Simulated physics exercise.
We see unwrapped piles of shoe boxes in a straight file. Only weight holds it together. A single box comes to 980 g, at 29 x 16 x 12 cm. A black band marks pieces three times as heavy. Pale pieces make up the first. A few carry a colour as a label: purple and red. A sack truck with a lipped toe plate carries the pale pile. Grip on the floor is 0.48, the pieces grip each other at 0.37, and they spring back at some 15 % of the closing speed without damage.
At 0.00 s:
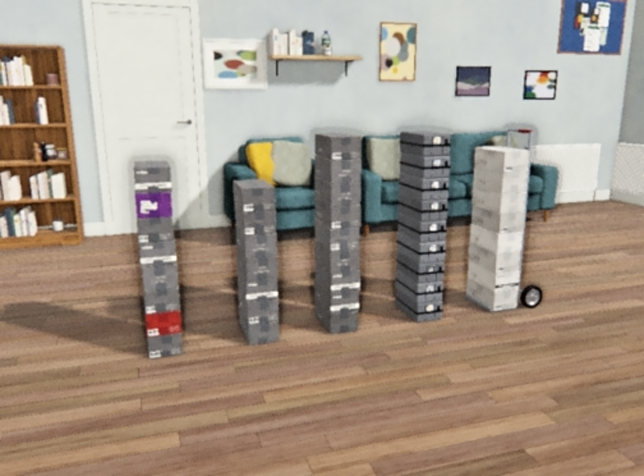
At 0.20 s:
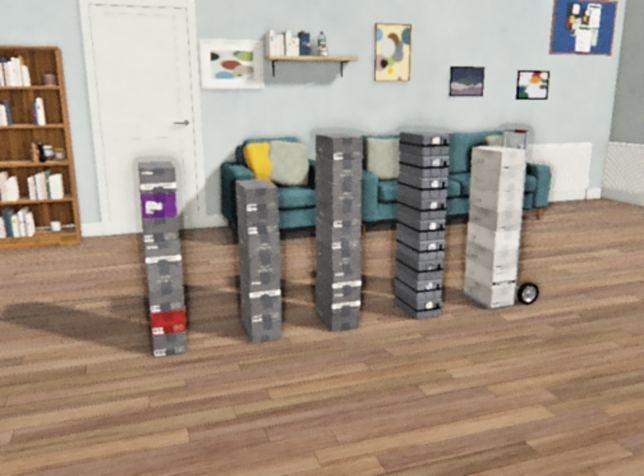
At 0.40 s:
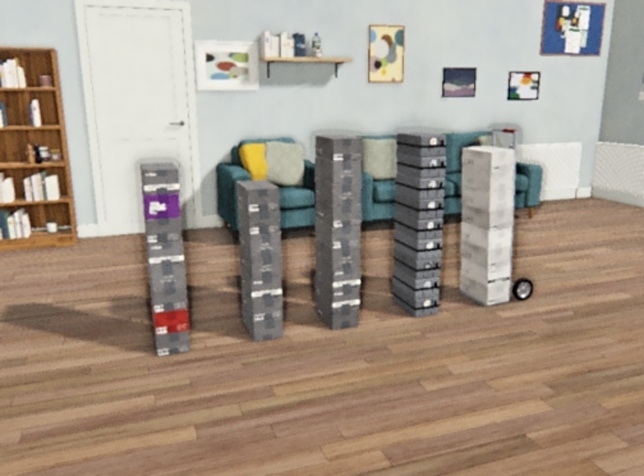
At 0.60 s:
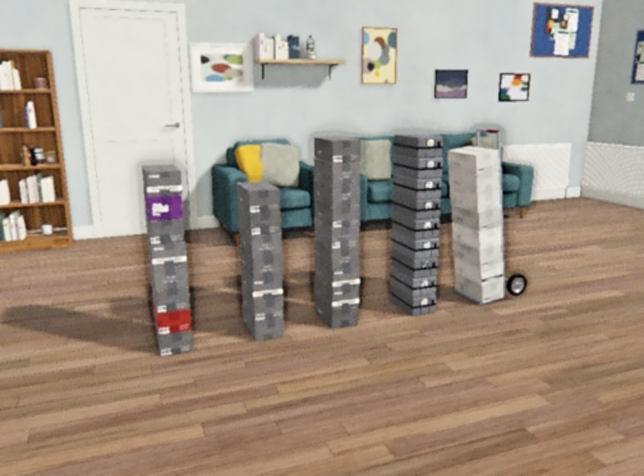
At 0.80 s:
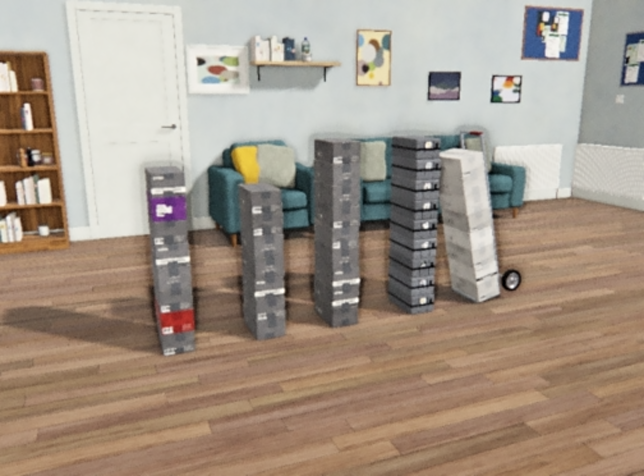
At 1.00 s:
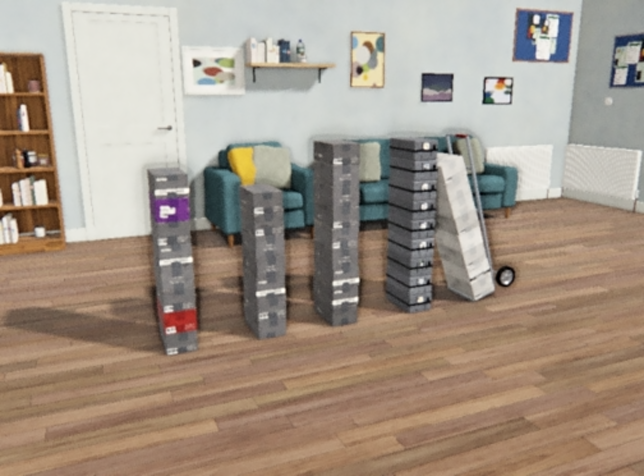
To begin with, five tall stacks of boxes stand in a row on a wooden floor, one with purple and red boxes, and the pale stack at right upright on a hand truck. As the view shifts slightly, the truck and pale stack tilt steadily leftward, ending beside the neighbouring dark stack.
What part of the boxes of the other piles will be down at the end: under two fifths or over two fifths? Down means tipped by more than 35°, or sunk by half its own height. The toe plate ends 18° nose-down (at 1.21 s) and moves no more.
Under two fifths of them.
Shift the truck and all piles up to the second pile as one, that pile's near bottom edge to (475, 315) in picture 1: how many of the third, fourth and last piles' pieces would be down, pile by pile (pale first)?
In that case third 0, fourth 0, last 0.
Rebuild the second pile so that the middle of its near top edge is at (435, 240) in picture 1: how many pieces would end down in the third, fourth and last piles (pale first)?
Then third 0, fourth 0, last 0.
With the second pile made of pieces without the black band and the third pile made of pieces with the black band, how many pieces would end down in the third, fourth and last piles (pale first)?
In that case third 9, fourth 5, last 8.
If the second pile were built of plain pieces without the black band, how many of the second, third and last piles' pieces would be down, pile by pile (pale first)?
Then second 9, third 8, last 7.
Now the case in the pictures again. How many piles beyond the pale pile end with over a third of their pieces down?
0 of them.
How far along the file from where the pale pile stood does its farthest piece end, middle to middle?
Some 35 cm.
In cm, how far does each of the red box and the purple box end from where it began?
Moved: Red 0, purple 0.
By 1.06 s, 0 of the pale pile down; none of the 33 other boxes down.
When it is over (2.3 s), 0 of the pale pile down; none of the 33 other boxes down, 1 disturbed; red box unmoved; purple box unmoved. That is 0 per cent. In pixels of the last frame, middles, red box near (176, 312), purple box near (168, 205).
